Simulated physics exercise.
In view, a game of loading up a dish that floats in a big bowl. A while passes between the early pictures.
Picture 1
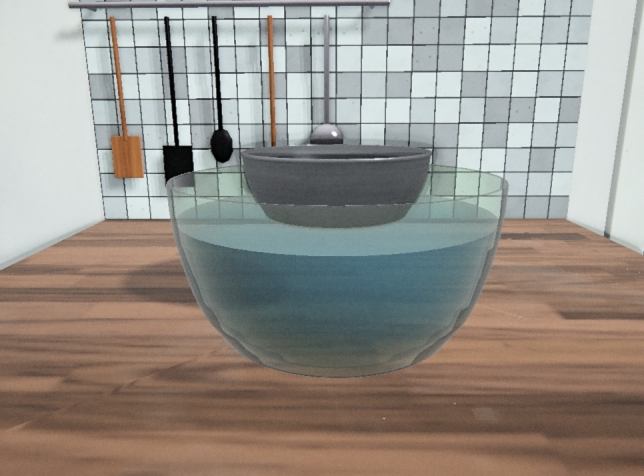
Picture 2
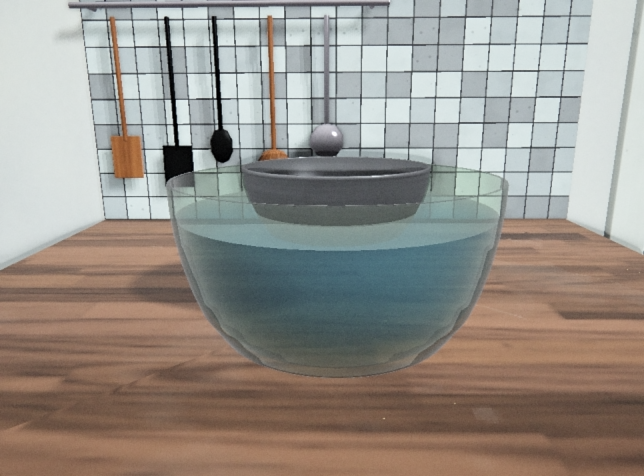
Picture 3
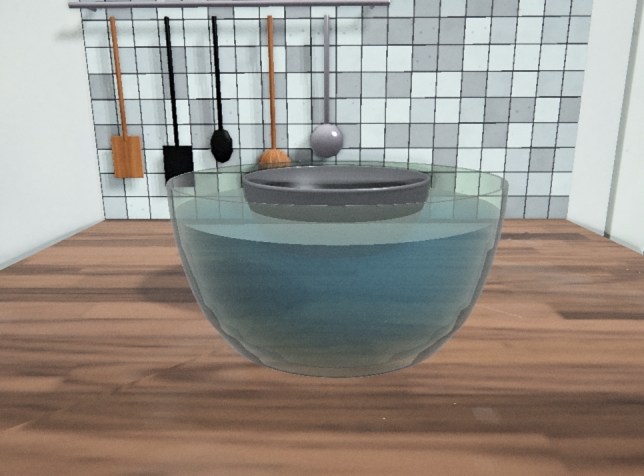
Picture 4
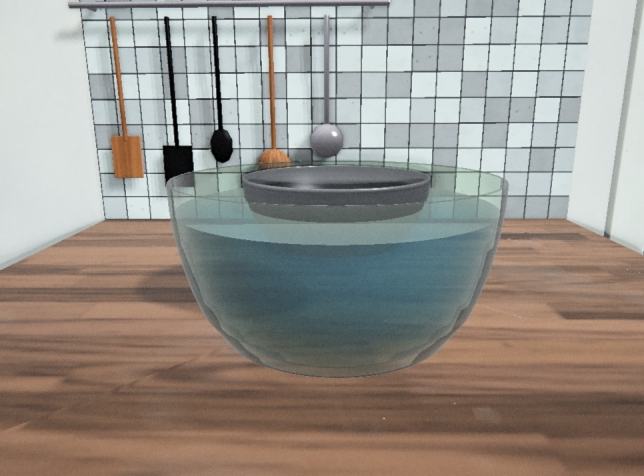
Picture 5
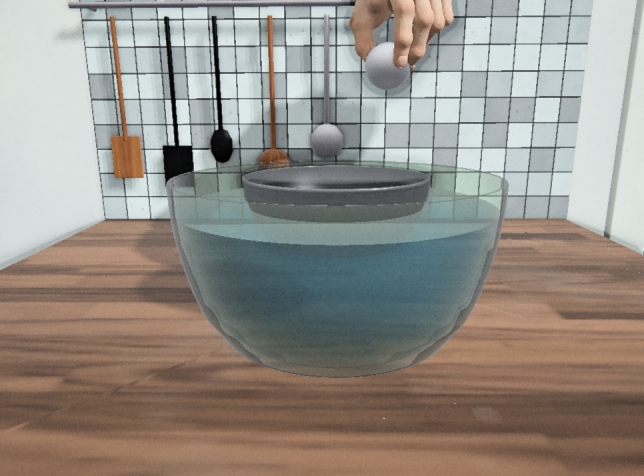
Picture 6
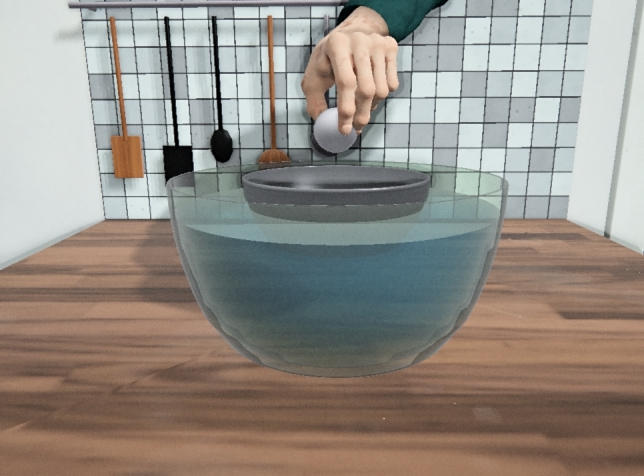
The clip opens on a gray dish floating in water inside a large glass bowl on a wooden counter, most of its side above the surface. The dish settles lower in steps, then stays still. A hand enters from above, holding a gray ball, and lowers it leftward to just above the dish.
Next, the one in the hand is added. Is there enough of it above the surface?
I'd say it stays up top this time.
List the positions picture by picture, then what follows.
In the first frame, dish (336, 152) empty; most of its side above the surface.
In the second frame, dish (336, 167) with one aboard; about two thirds of its side above the surface.
In the third frame, dish (336, 177) with two aboard; about half of its side above the surface.
In the fourth frame, dish (336, 177) with two aboard; about half of its side above the surface.
In the fifth frame, dish (336, 177) with two aboard; about half of its side above the surface; the next steel ball in the hand at (388, 66).
In the sixth frame, dish (336, 177) with two aboard; about half of its side above the surface; the next steel ball in the hand at (336, 130).
A moment on, the steel ball is in and the dish dips.
Further on, it steadies; about a fifth of its side above the surface.
When it is over, the dish floats; about a fifth of its side above the surface.
